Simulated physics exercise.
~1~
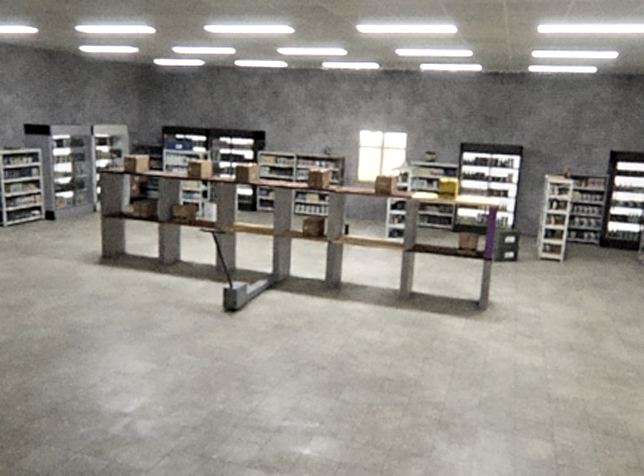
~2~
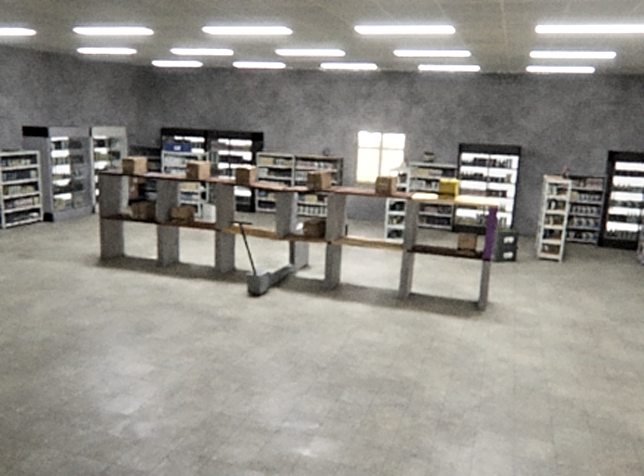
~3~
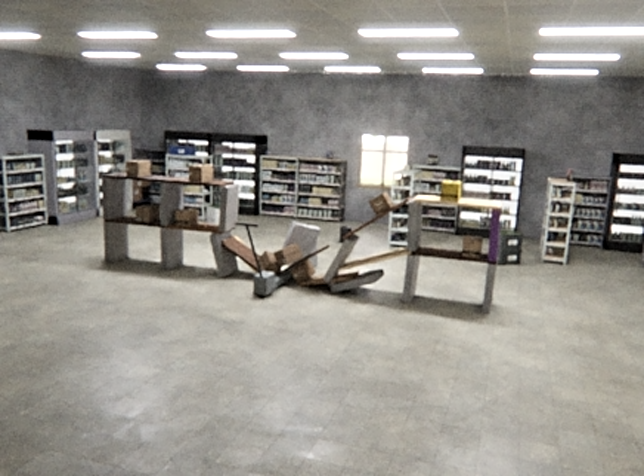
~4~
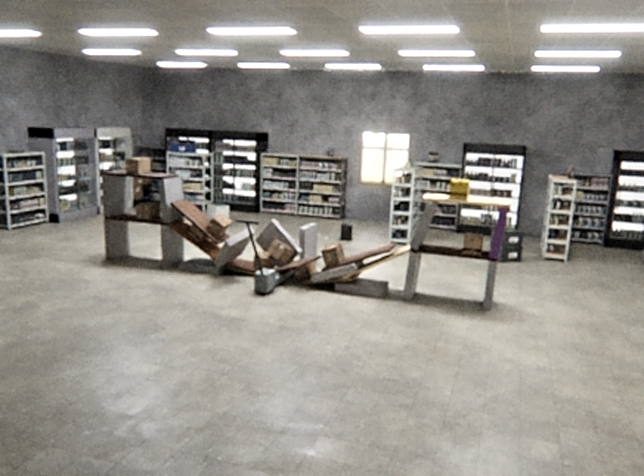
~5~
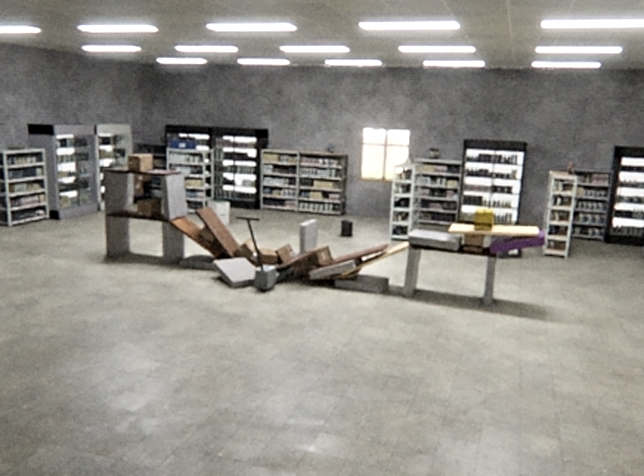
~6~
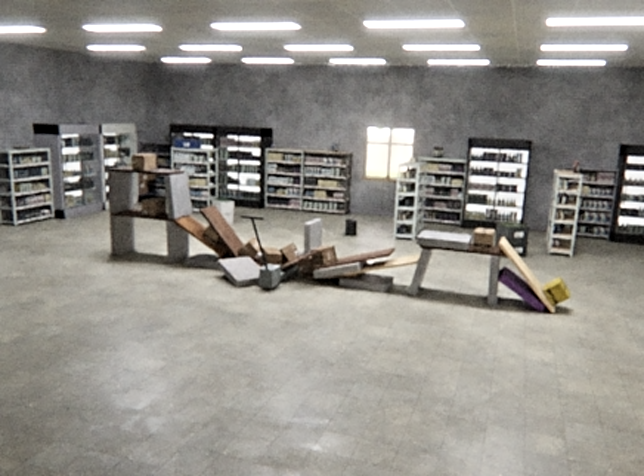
A long two-tier shelf of boards on grey uprights, topped with brown cartons and one yellow carton near its right end, stands in a wide grey room, seen from slightly above by a gently swaying camera. Lit display shelves and a bright window line the far walls. A small grey jack with a tall handle slides right along the base, and the middle collapses into a heap around it. More boards tilt down on the left, then the purple upright at the right topples. The yellow carton drops to the floor beside it, leaving both ends partly standing.
